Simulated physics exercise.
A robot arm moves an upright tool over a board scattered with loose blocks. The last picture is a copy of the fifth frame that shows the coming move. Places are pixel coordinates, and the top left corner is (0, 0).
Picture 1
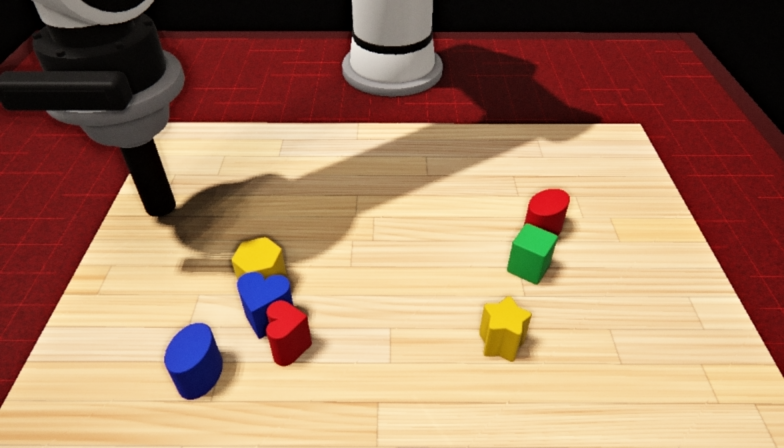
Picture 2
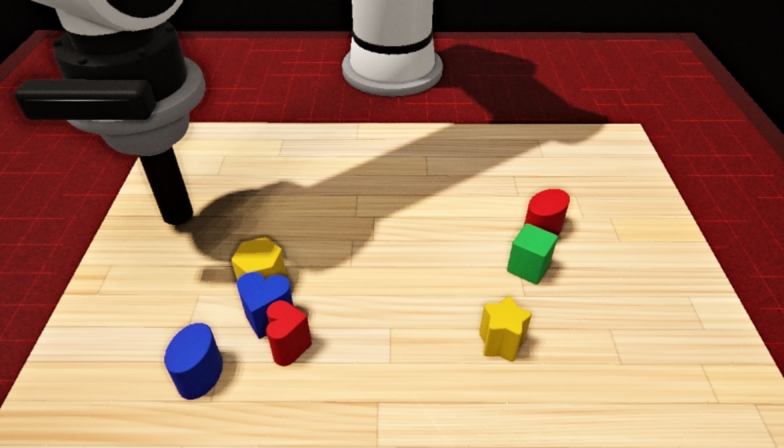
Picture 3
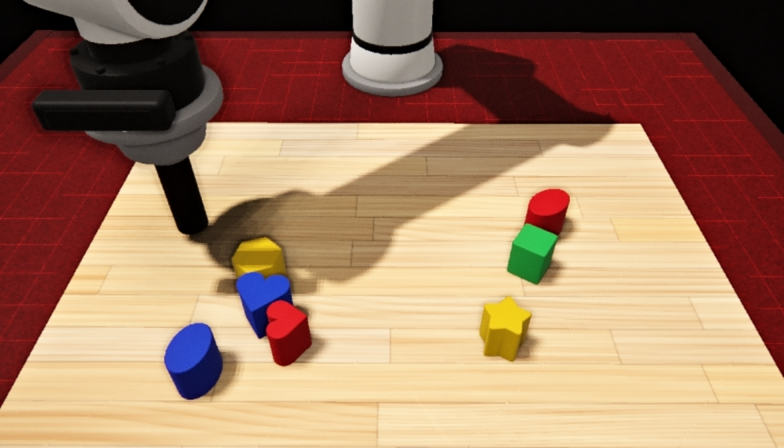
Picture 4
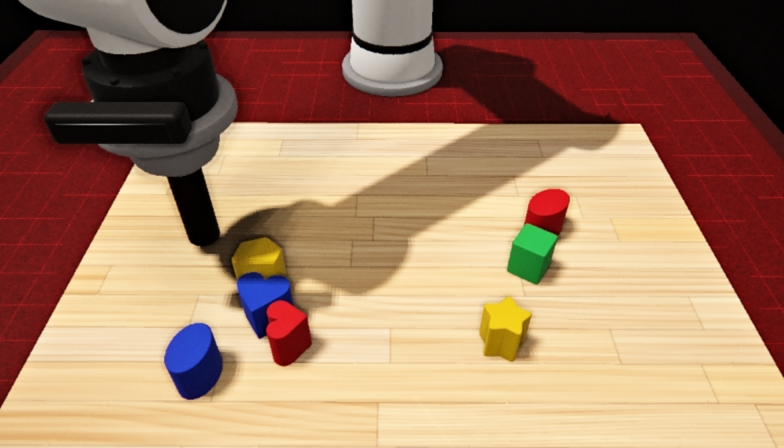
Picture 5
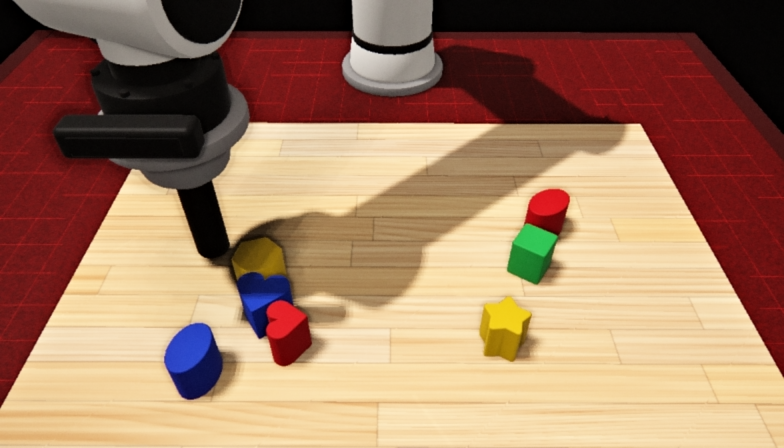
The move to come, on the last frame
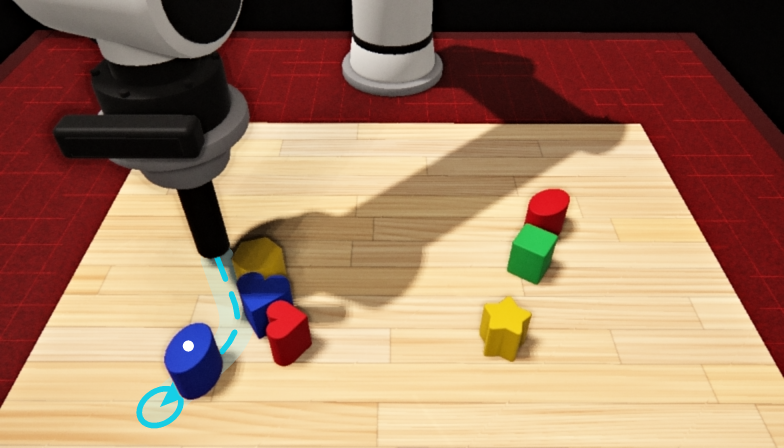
The clip shows a robot arm moving a black upright tool rightward and toward the viewer over a wooden board, nearing a yellow hexagonal block beside blue and red hearts, while all the scattered blocks stay still.
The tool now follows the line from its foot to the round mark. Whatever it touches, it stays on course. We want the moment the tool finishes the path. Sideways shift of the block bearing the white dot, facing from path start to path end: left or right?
Gets pushed right.
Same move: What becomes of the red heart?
Once the path ends, it is somewhere new.
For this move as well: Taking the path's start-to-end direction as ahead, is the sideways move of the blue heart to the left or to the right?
The shift is to the left of that direction.
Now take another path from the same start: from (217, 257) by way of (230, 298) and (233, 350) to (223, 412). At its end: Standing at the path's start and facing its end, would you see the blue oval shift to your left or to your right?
The shift goes right.
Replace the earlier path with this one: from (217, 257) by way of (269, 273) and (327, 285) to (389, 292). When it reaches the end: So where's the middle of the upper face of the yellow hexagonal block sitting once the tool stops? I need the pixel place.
I'd say the yellow hexagonal block ends with its top centre at (309, 286).
Drawn move, from (217, 257) through (234, 300) and (220, 354) to (160, 407); the dot is on the blue oval.
On the path given first. One third of the way, tool at (231, 291); yellow hexagonal block at (265, 256), turned 25° anticlockwise.
Two thirds of the way, tool at (217, 344); blue oval at (175, 362); yellow hexagonal block at (266, 257), turned 30° anticlockwise; blue heart at (274, 299), turned 40° anticlockwise; red heart at (297, 327), turned 35° clockwise.
At the end, tool at (155, 398); blue oval at (121, 426), turned 40° anticlockwise; yellow hexagonal block at (266, 257), turned 30° anticlockwise; blue heart at (274, 299), turned 40° anticlockwise; red heart at (297, 327), turned 35° clockwise.
